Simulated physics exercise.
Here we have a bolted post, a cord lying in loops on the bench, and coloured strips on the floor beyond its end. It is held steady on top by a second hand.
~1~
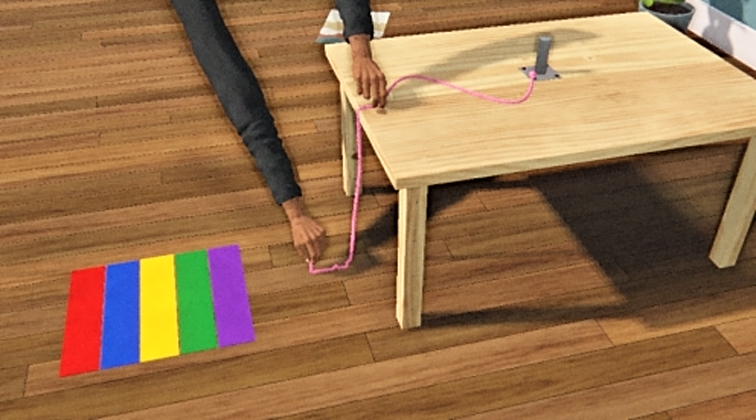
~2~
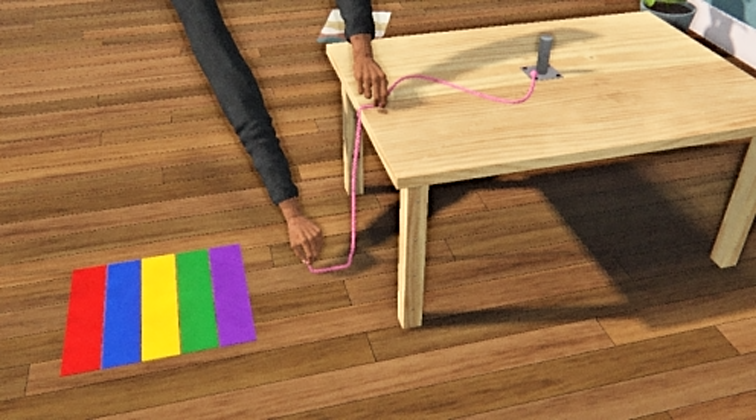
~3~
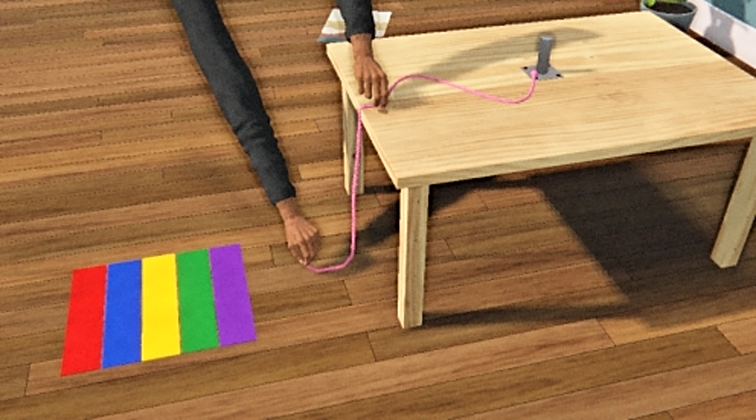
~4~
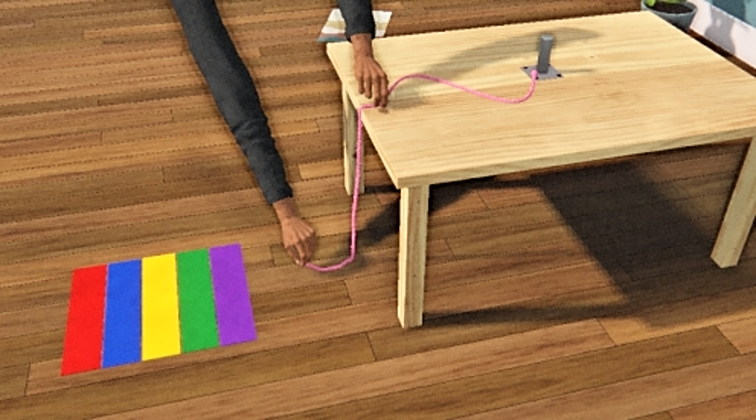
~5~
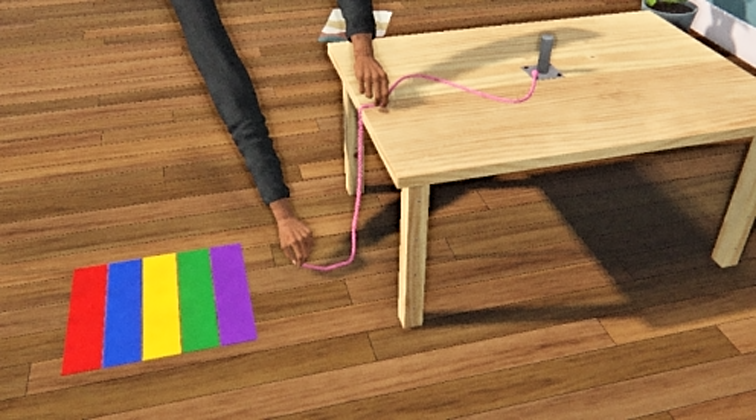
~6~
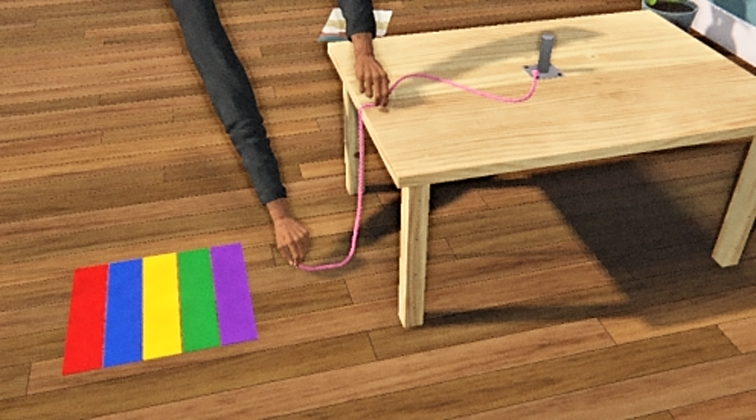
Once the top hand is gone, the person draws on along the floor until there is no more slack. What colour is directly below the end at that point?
The colour below it is red.
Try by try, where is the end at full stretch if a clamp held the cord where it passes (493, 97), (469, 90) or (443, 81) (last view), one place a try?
Pixel places, try by try: (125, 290), (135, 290), (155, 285).
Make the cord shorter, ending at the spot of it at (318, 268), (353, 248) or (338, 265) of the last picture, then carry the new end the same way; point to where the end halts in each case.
In turn, (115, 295) for the first, (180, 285) for the second and (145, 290) for the third.
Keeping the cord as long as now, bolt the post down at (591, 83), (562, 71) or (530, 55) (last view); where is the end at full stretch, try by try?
Try by try: (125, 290), (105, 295) and (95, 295).
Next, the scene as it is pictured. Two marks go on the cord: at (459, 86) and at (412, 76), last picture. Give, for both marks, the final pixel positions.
Result - first point (410, 91), second point (359, 101).
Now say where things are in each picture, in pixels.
End (312, 262); purple (235, 324); green (197, 331); yellow (159, 338); blue (121, 345); red (81, 352), in the first frame.
End (308, 262); cord through (532, 89) (470, 91) (400, 80) (360, 113) (354, 185) (352, 251), in the second frame.
End (305, 263), in the third frame.
End (302, 263); cord through (532, 89) (470, 91) (401, 80) (361, 112) (357, 184) (353, 250), in the fourth frame.
End (298, 263), in the fifth frame.
End (295, 264); cord through (533, 88) (471, 90) (401, 79) (361, 112) (361, 183) (353, 250), in the sixth frame.
Soon after, end near (142, 289); over yellow.
After that, end near (103, 296); over blue.
At the stop, end near (80, 299); over red. The red one.
